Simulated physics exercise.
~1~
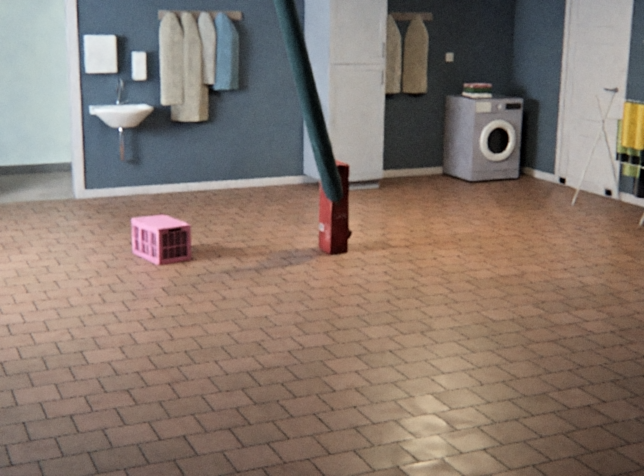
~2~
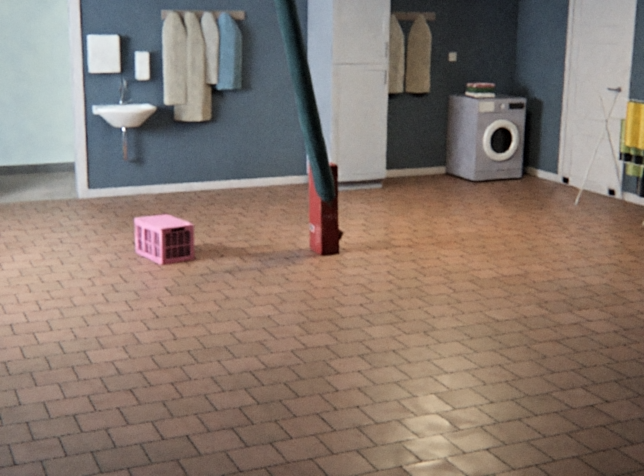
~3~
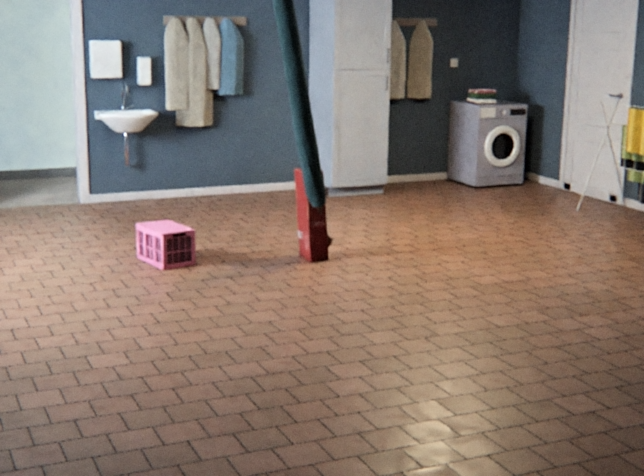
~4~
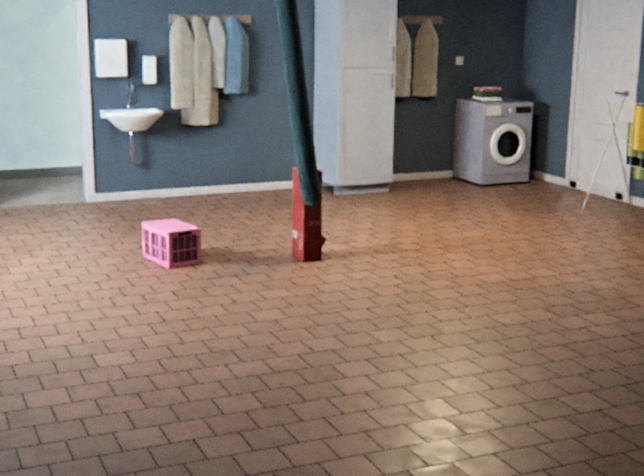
A red box slides a short way left across the tiled floor and stays upright.
